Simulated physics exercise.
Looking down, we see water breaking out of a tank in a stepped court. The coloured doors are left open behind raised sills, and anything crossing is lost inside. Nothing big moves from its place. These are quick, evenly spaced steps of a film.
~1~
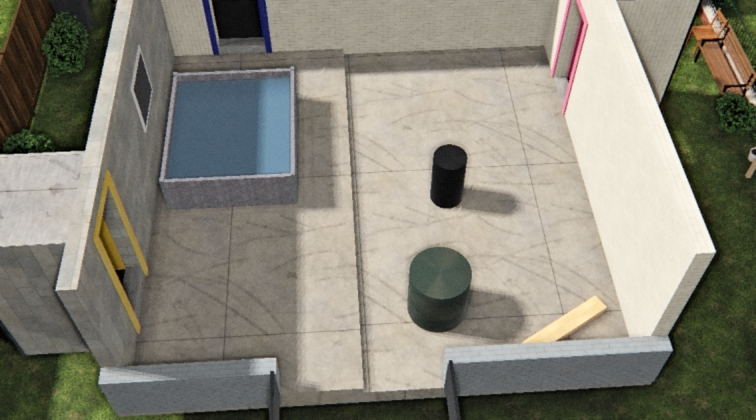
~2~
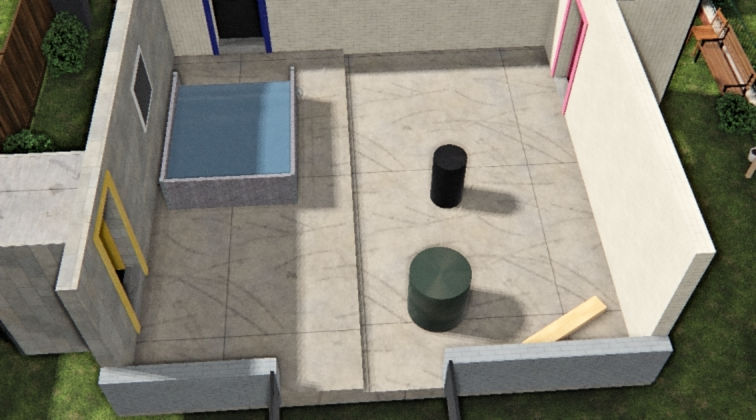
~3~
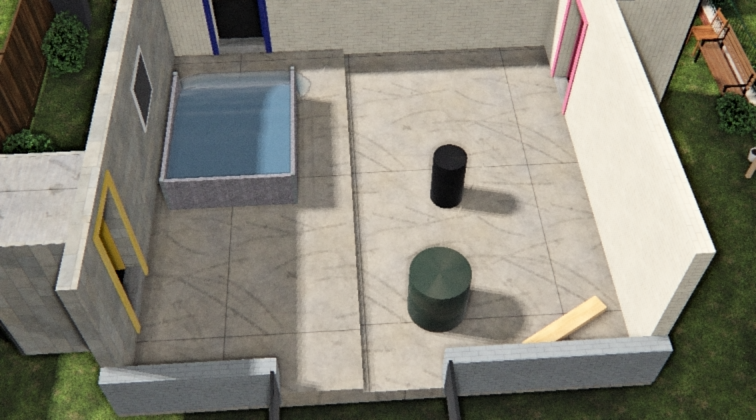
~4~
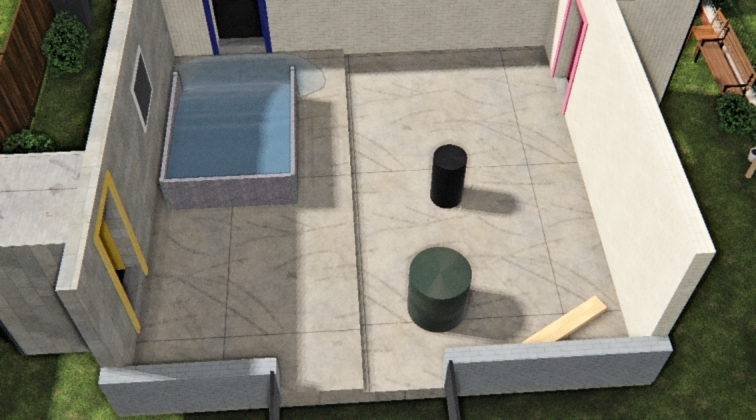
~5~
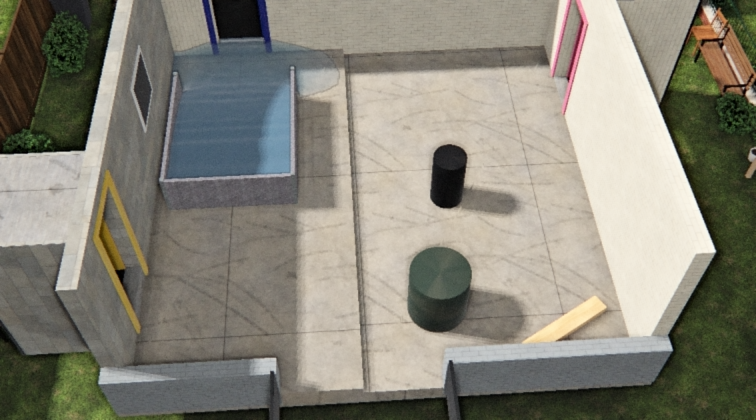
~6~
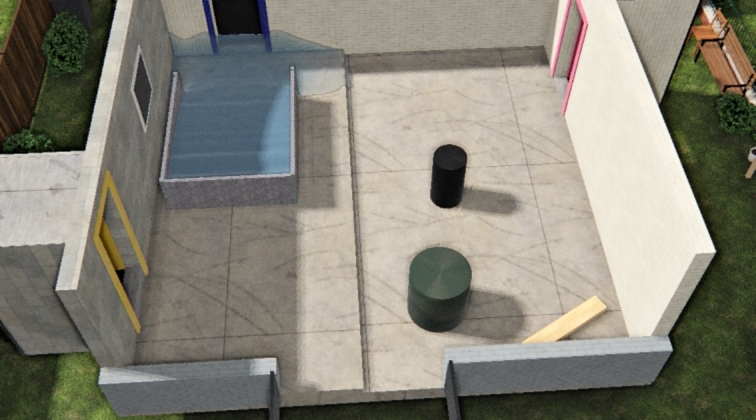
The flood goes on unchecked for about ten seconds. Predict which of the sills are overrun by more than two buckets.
One by one: I predict the blue door will overshoot two buckets; I predict the pink door will overshoot two buckets; I predict the yellow door will remain at two buckets or below.
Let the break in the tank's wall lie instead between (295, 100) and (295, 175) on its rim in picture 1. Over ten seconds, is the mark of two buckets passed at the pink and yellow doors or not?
I'd say the pink door gets more, but the yellow door gets less.
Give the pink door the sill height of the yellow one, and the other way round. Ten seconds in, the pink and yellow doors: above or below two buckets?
Pink door stays within bounds; yellow door stays within bounds.
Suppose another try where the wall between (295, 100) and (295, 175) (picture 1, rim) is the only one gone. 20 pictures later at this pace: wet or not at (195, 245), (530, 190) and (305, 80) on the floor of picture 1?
Respectively: Parched, drenched and parched.
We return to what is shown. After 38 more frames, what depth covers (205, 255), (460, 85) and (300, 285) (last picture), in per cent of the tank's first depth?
The three come to near 2, 6 and 0 per cent respectively.
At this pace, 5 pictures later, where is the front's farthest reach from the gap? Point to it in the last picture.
About (417, 54).
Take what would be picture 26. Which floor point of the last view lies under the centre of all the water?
Close to pixel (289, 108).
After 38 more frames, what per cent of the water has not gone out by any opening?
That works out to about 80 percent.
A moment on, water covers 10 % of the floor; the blue door far over two buckets in, the pink door not reached, the yellow door not reached.
Next, water covers 20 % of the floor; the blue door far over two buckets in, the pink door not reached, the yellow door not reached.
Then, water covers 40 % of the floor; the blue door far over two buckets in, the pink door over two buckets in, the yellow door wet at the sill, nothing in.
Later, water covers 60 % of the floor; the blue door far over two buckets in, the pink door far over two buckets in, the yellow door wet at the sill, nothing in.
In the end, water covers 80 % of the floor; the blue door far over two buckets in, the pink door far over two buckets in, the yellow door wet at the sill, nothing in.
